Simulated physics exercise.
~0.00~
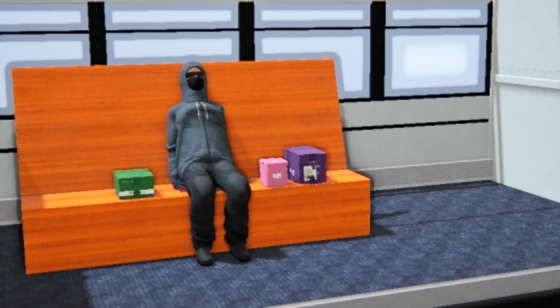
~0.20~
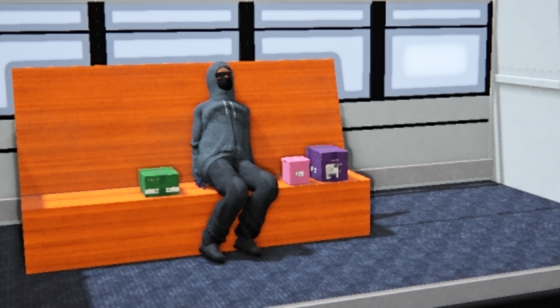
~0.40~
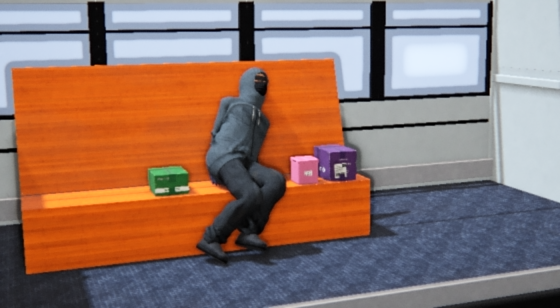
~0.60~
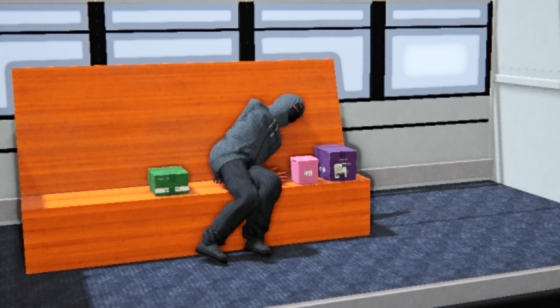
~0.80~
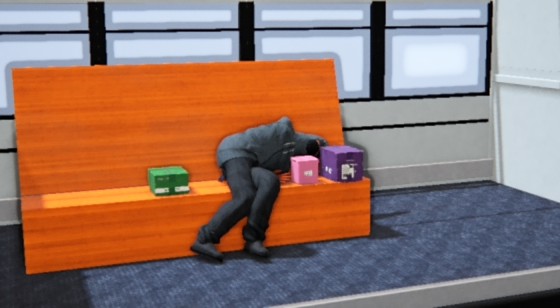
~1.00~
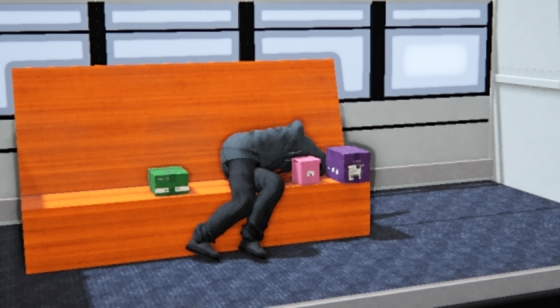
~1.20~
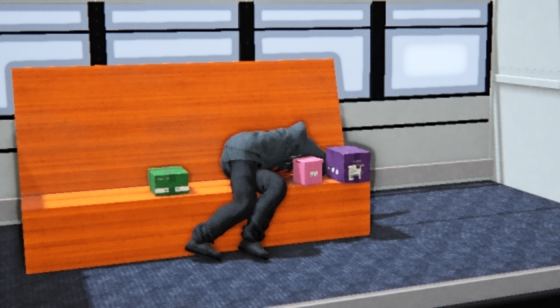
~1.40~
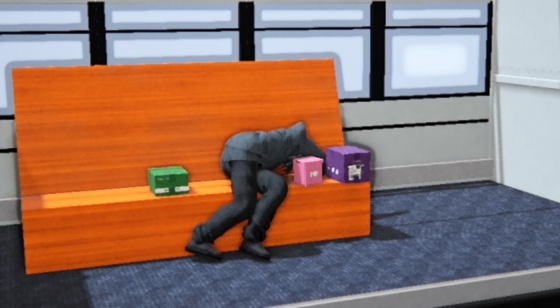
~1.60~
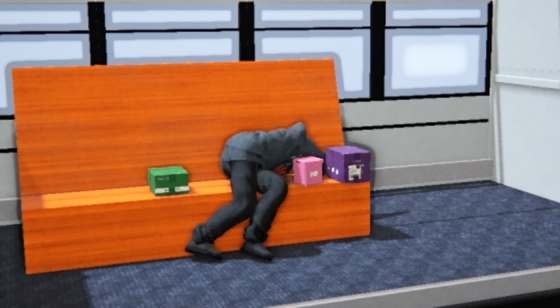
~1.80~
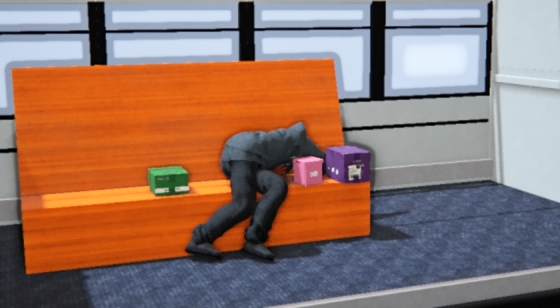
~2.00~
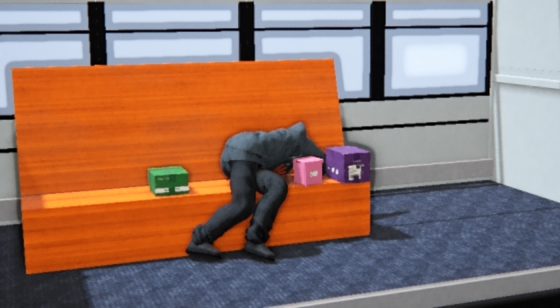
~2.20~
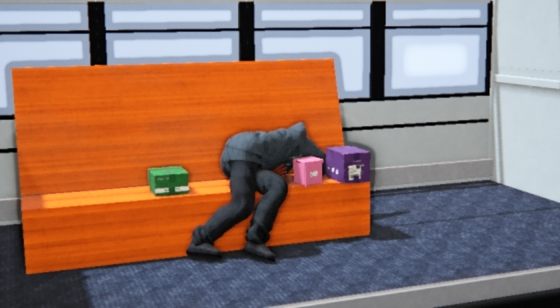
In this clip, a hooded figure seated on an orange bench between a green box and pink and purple boxes slides slightly right with them, then slumps sideways to the right, nudging the purple box, and ends bent over behind the pink one, all still on the bench.
